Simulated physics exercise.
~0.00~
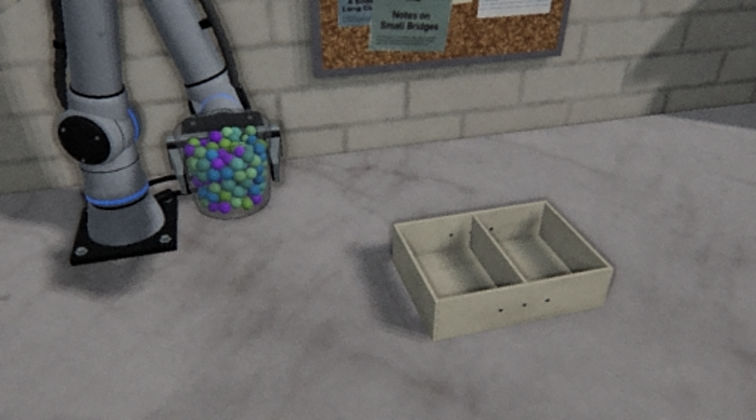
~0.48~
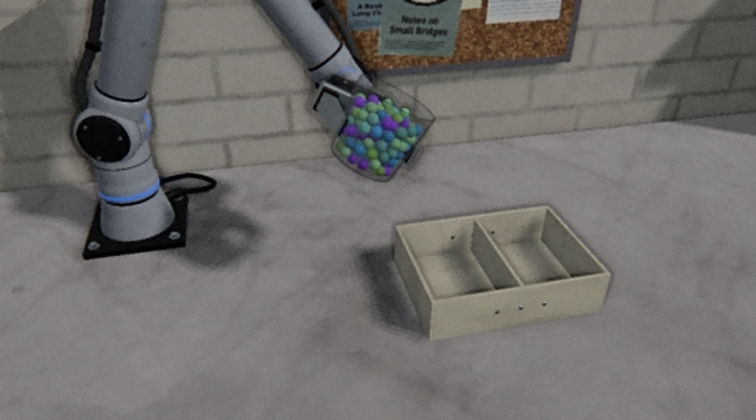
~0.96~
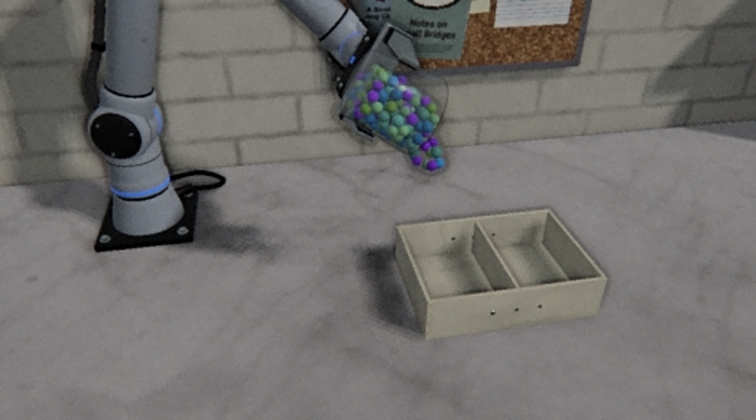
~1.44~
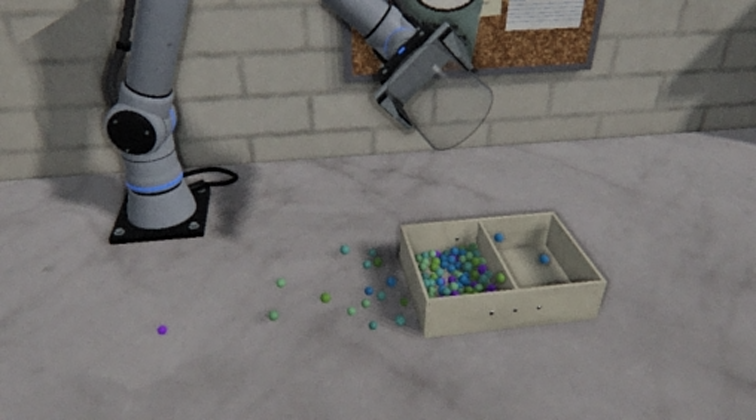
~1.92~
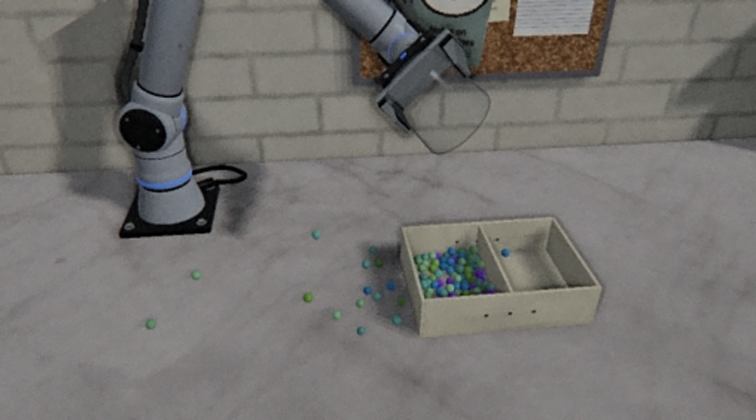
Robot arm lifting a clear beaker of colourful balls and tipping them mostly into a divided box's left compartment, some scattering on the table.
